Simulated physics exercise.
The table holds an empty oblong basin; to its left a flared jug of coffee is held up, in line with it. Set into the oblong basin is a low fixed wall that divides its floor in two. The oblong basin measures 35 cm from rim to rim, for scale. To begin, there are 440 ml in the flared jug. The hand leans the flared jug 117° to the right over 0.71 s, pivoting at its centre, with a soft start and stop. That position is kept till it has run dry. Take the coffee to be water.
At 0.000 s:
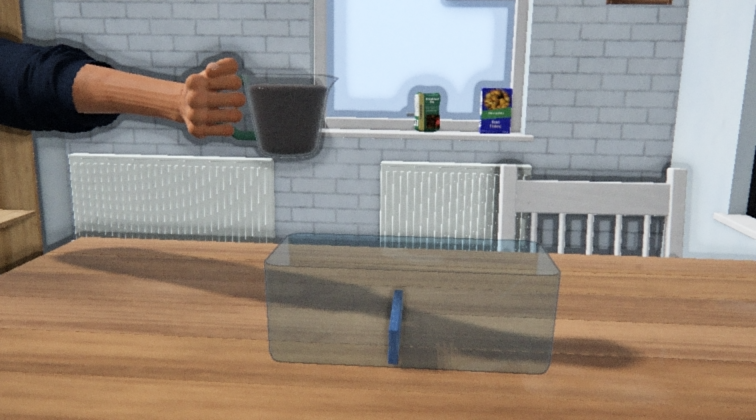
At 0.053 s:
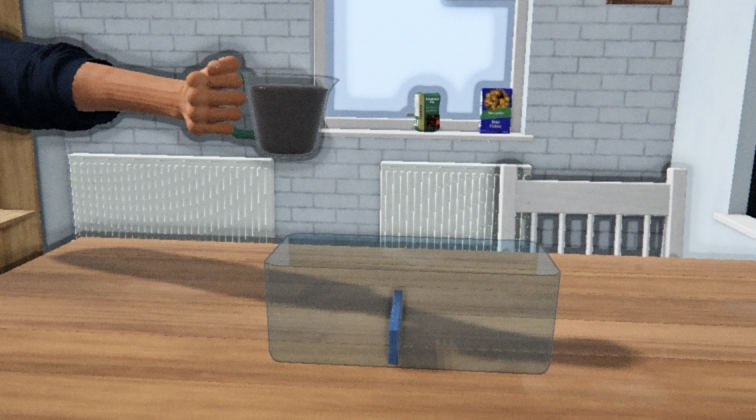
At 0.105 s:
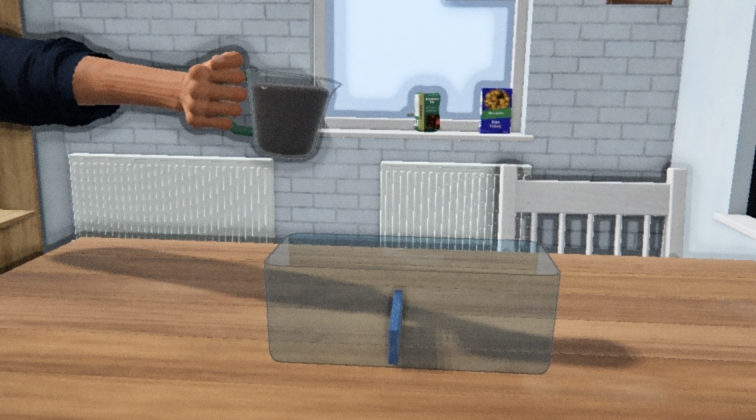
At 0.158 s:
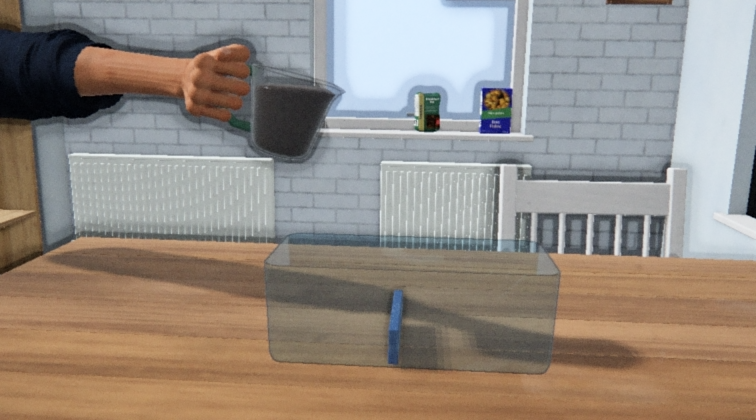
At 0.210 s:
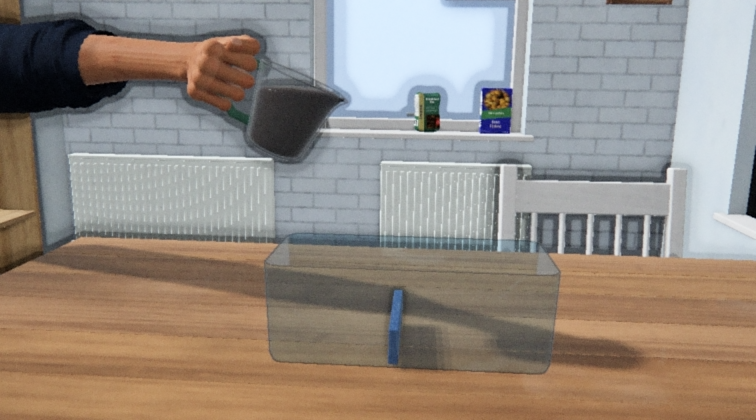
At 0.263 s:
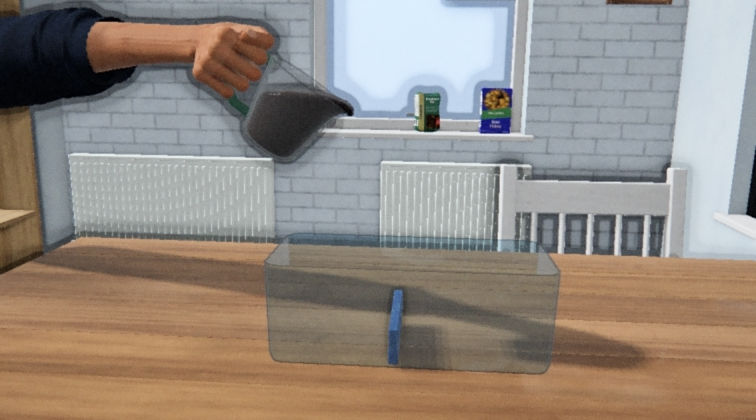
At first, a hand holds a flared jug of dark liquid nearly upright, above and to the left of an empty clear basin on a wooden table. The hand then leans the jug to the right, slowly and then faster, until the dark liquid reaches the lip and a little is over the edge.
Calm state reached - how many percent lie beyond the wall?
28 percent, roughly.
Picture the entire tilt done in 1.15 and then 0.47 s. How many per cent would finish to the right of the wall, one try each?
40 in a hundred, followed by 25 in a hundred.
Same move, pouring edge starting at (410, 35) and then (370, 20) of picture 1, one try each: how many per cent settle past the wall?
Roughly 85 per cent the first time and 85 per cent the second.
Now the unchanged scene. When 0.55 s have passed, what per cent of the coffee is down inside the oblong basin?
About 30 per cent.
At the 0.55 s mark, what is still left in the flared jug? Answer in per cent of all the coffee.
32 %.
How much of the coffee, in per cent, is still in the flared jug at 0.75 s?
1 %.
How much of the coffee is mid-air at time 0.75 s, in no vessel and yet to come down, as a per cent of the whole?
It comes to some 6 percent of the total.
Then, 0.55 s in, the tilt is 102° and 32 per cent is still to pour, 13 is left of the wall and 16 right of it.
Then, 0.75 s in, the tilt is 117° and 1 per cent is still to pour, 68 is left of the wall and 25 right of it.
Then, 0.97 s in, the tilt is 117° and 0 per cent is still to pour, 69 is left of the wall and 27 right of it.
Then, 1.21 s in, the tilt is 117° and 0 per cent is still to pour, 69 is left of the wall and 28 right of it.
Finally, 69 per cent lies left of the wall, 28 right of it and 3 outside.
